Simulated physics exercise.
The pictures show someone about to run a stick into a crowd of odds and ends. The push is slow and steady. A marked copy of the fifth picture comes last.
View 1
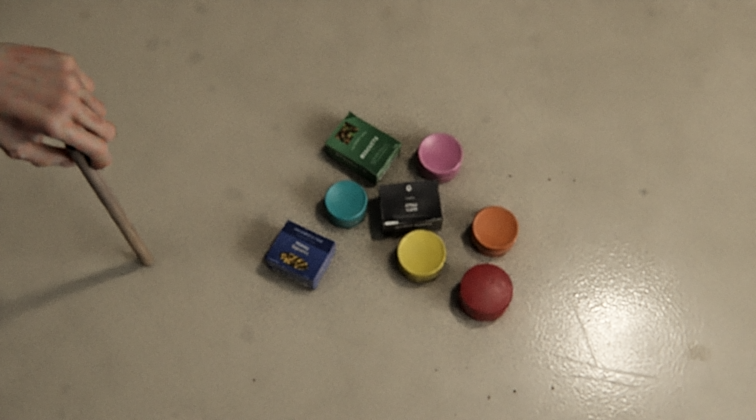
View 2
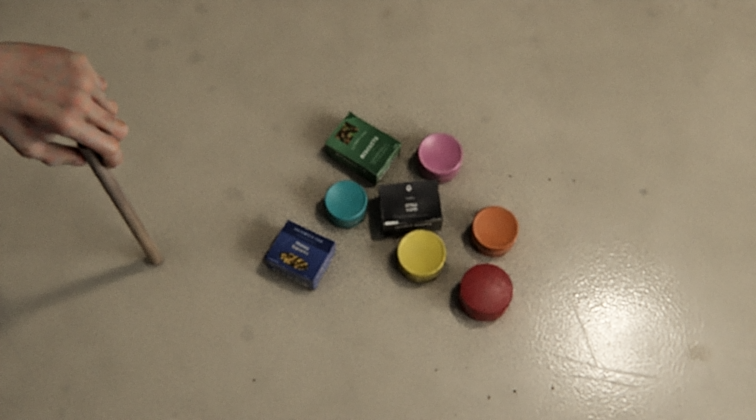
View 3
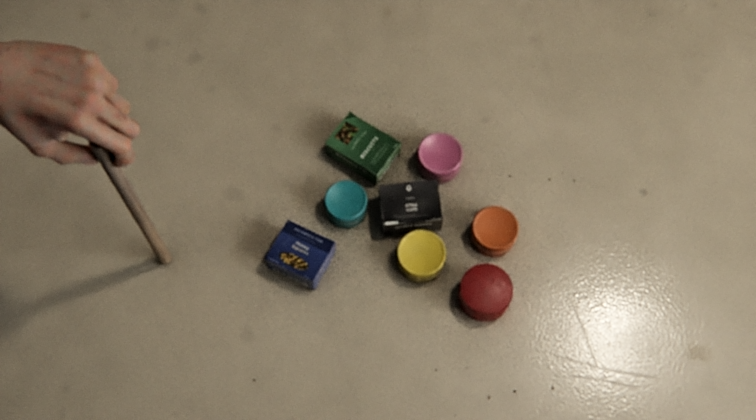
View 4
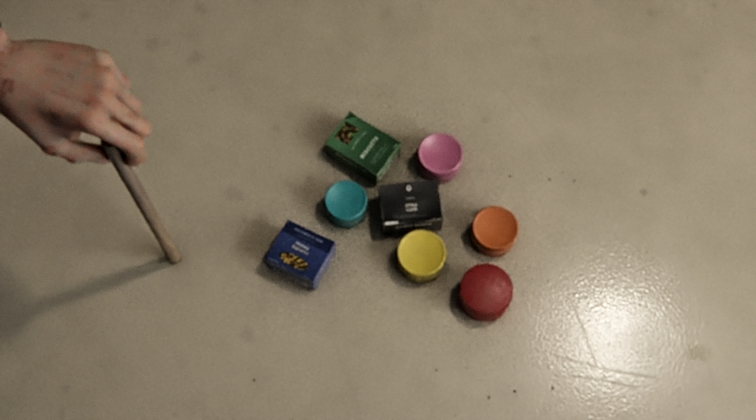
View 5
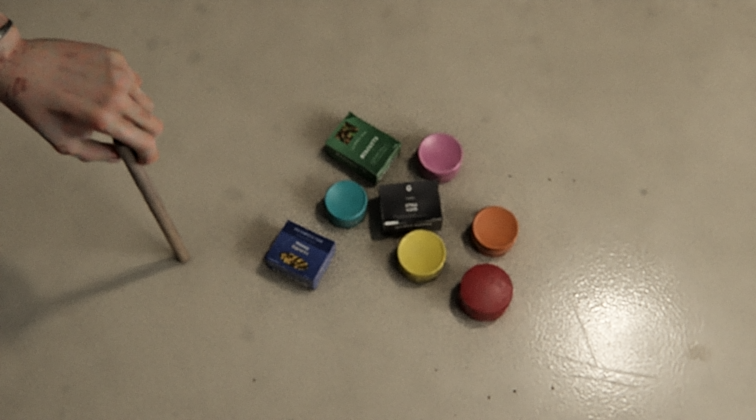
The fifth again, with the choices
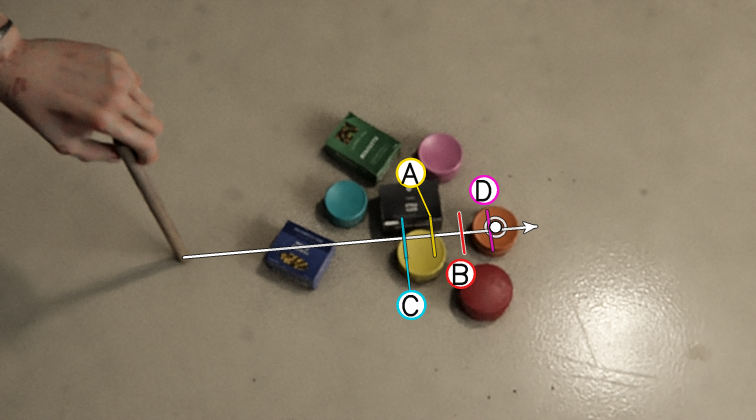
A hand at the upper left grips a wooden stick over a plain grey floor, seen from above. Near the middle sit green, black and blue boxes among small round tubs, turquoise, pink, yellow and orange, with a red one at the lower right. The hand slowly slides the stick rightward, its tip nearing the blue box, while the objects and camera stay still.
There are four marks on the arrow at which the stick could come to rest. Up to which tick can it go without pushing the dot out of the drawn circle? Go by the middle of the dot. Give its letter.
It should halt at B.
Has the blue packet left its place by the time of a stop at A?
By then, yes.
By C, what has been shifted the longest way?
It is the blue packet.
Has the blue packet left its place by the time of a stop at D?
Yes.
On the marked copy, A at (433, 235); B at (462, 233); C at (404, 238); D at (490, 231); the arrow from (184, 257) to (537, 226); the white dot at (496, 227).
Taking B. A third of the way, foot of the stick (284, 249); blue packet (314, 257).
Two thirds of the way, foot of the stick (382, 241); blue packet (356, 271).
When it is over, foot of the stick (462, 234); black box (469, 189); blue packet (356, 271); the dot is still in its ring.
As for the rest, A keeps the dot in but is short; C keeps the dot in but is short; D shifts the dotted thing to (520, 234).
